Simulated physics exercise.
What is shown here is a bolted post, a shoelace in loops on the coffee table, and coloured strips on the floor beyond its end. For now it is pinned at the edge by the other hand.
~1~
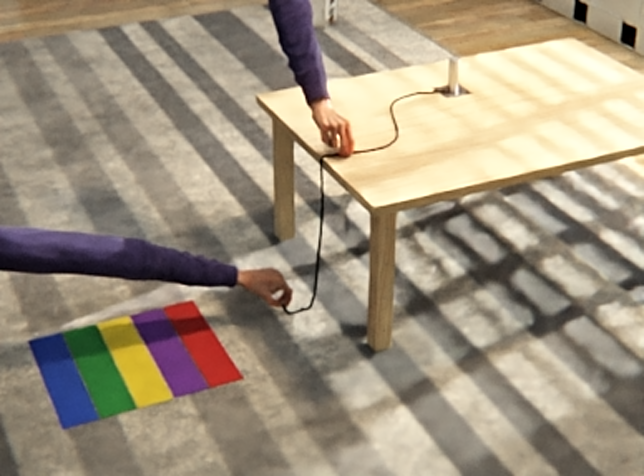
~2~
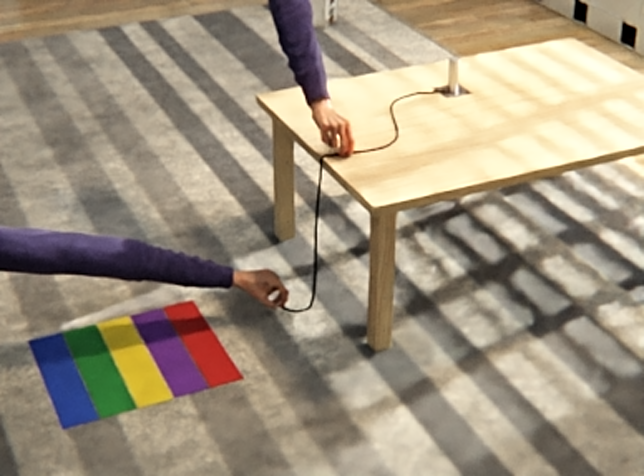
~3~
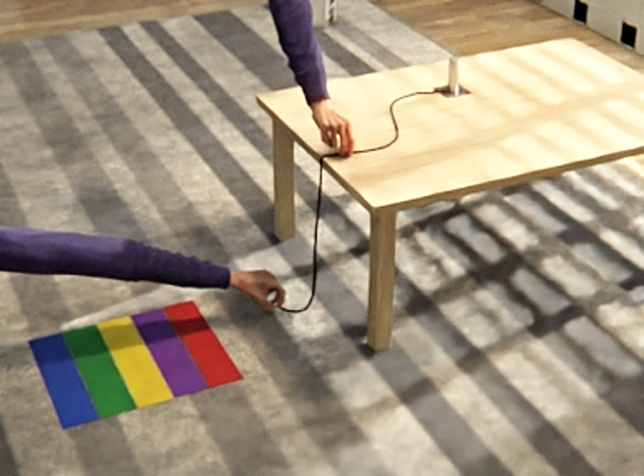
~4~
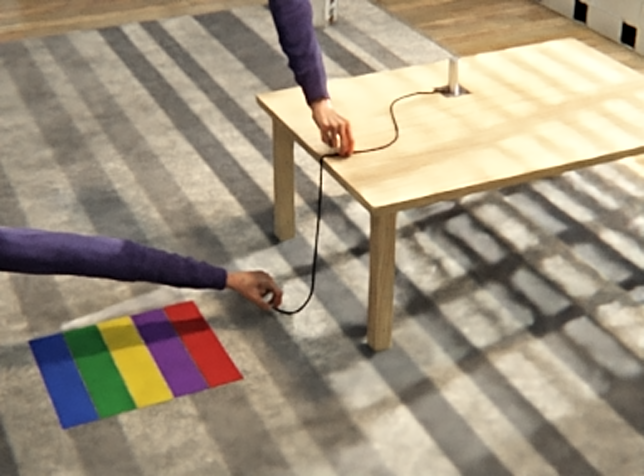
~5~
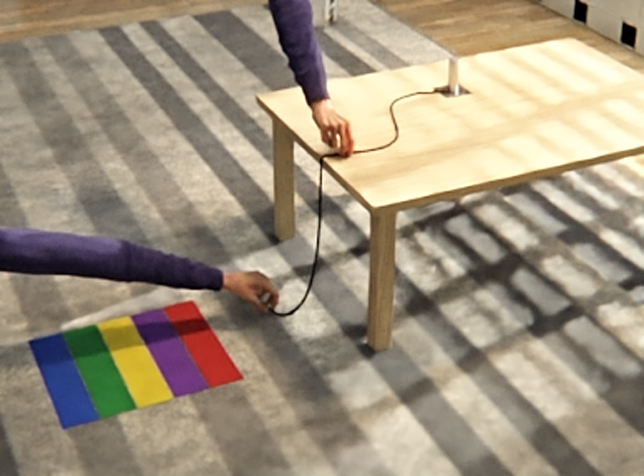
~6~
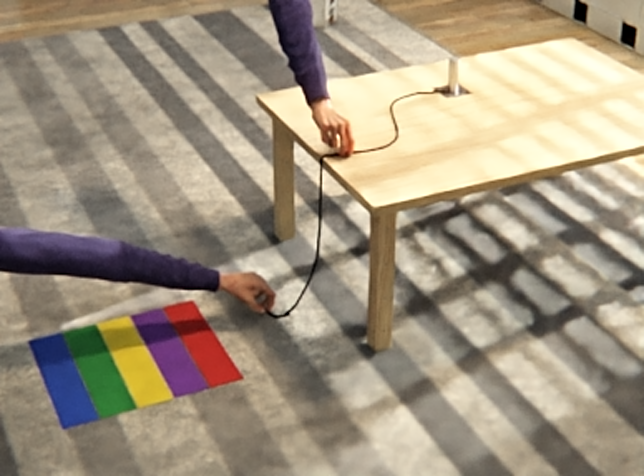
A hand held a dark cord at the edge of a light wooden table while another hand, near coloured strips on the floor, drew the cord's hanging end slightly to the left.
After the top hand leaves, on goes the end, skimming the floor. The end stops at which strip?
At the yellow strip.
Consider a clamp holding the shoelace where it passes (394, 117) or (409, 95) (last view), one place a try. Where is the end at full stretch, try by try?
Per try (px, approx.): (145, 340), (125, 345).
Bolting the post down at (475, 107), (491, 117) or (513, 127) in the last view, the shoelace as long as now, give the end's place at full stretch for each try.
In order, near (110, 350), (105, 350) and (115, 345).
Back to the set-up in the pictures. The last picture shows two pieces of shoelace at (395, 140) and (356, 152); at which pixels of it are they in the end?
Result - first point (340, 137), second point (304, 160).
Early on, end near (176, 332); over purple.
Midway, end near (142, 341); over yellow.
At the end of the slack, end near (122, 346); over yellow. Over yellow.
